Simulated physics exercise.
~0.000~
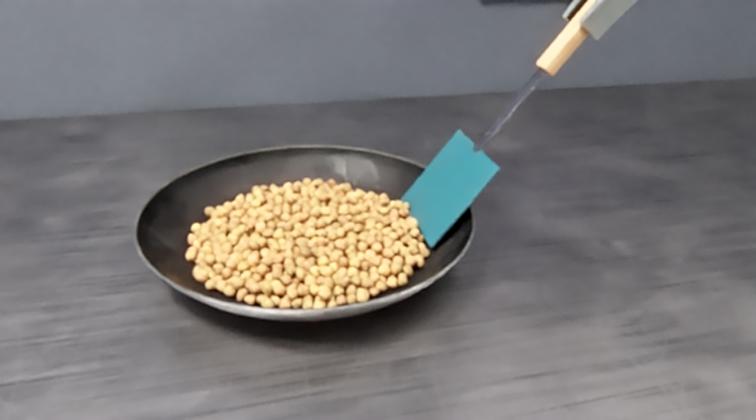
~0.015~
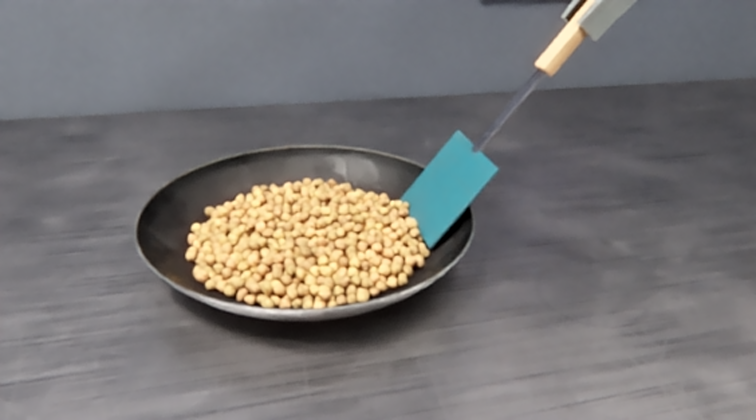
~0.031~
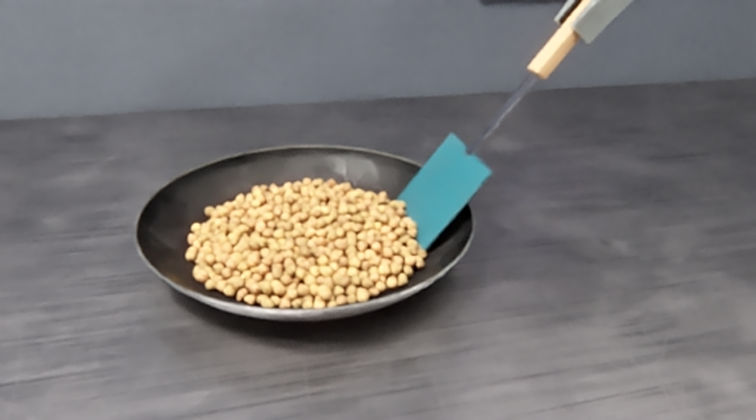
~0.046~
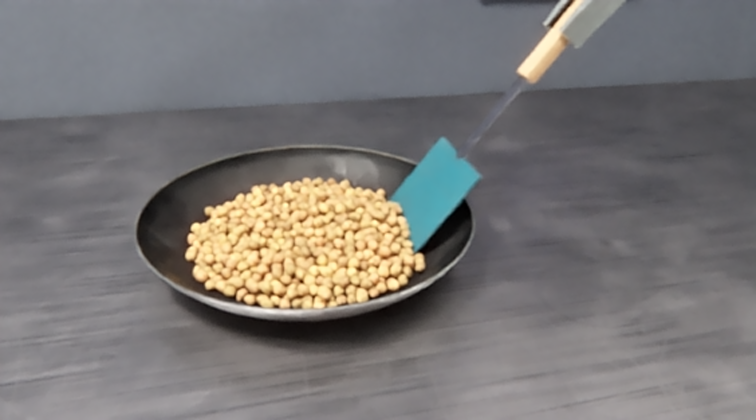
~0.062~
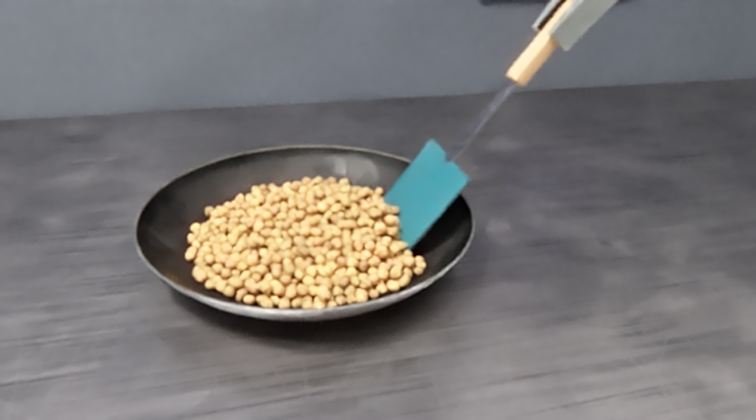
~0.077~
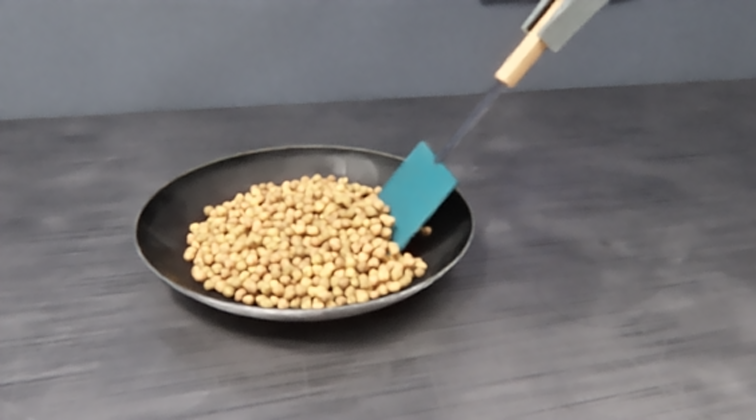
A teal spatula held by a gripper moves slightly left inside a dark frying pan, pressing against the right side of a heap of dried chickpeas and nudging it a little, while the pan stays still on the table.
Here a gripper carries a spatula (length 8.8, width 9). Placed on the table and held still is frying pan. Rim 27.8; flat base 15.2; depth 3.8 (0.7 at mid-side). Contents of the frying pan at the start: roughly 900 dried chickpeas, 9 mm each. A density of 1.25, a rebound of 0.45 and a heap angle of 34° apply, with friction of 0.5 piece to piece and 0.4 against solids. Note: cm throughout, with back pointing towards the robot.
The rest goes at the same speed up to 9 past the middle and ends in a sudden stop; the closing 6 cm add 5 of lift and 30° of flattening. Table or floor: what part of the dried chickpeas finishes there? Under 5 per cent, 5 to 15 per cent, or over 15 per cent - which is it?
It is 5 to 15 per cent.
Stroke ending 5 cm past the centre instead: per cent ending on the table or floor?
In that case around 0 per cent.
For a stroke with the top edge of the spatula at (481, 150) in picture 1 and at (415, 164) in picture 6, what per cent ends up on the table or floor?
Around 20 per cent finishes on the table or floor.
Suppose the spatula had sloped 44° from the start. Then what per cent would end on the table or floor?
My guess is close to 5 per cent.
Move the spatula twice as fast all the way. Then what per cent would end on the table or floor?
25 %.
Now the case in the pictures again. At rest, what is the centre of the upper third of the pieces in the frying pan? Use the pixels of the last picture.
Roughly (203, 233).
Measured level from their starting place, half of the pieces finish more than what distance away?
Some 4 centimetres.
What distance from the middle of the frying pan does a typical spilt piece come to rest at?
It's around 26 cm.
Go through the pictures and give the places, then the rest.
The first frame shows spatula top edge at (478, 148), sloping 52°; upper third of the load around (312, 227), from x 190 to 425, top at y 185; 900 in the frying pan.
The second frame shows spatula top edge at (477, 148), sloping 52°; upper third of the load around (313, 227), from x 190 to 425, top at y 185.
The third frame shows spatula top edge at (471, 151), sloping 52°; upper third of the load around (315, 227), from x 190 to 420, top at y 185.
The fourth frame shows spatula top edge at (460, 156), sloping 52°; upper third of the load around (315, 225), from x 190 to 420, top at y 180.
The fifth frame shows spatula top edge at (450, 158), sloping 52°; upper third of the load around (317, 224), from x 190 to 420, top at y 180.
The sixth frame shows spatula top edge at (439, 160), sloping 52°; upper third of the load around (315, 224), from x 190 to 425, top at y 180; 900 in the frying pan.
By 0.16 s, sloping 52°, highest piece 5 above the table; 900 in the frying pan.
By 0.25 s, sloping 42°, highest piece 5 above the table; 900 in the frying pan.
By 0.50 s, sloping 22°, highest piece 4 above the table; 832 in the frying pan, 66 on the table or floor, 2 on the blade or in flight.
By 1.55 s, sloping 22°, highest piece 4 above the table; 831 in the frying pan, 69 on the table or floor.
Final count, 831 in the frying pan, 69 on the table or floor. That is 8 % on the table or floor.
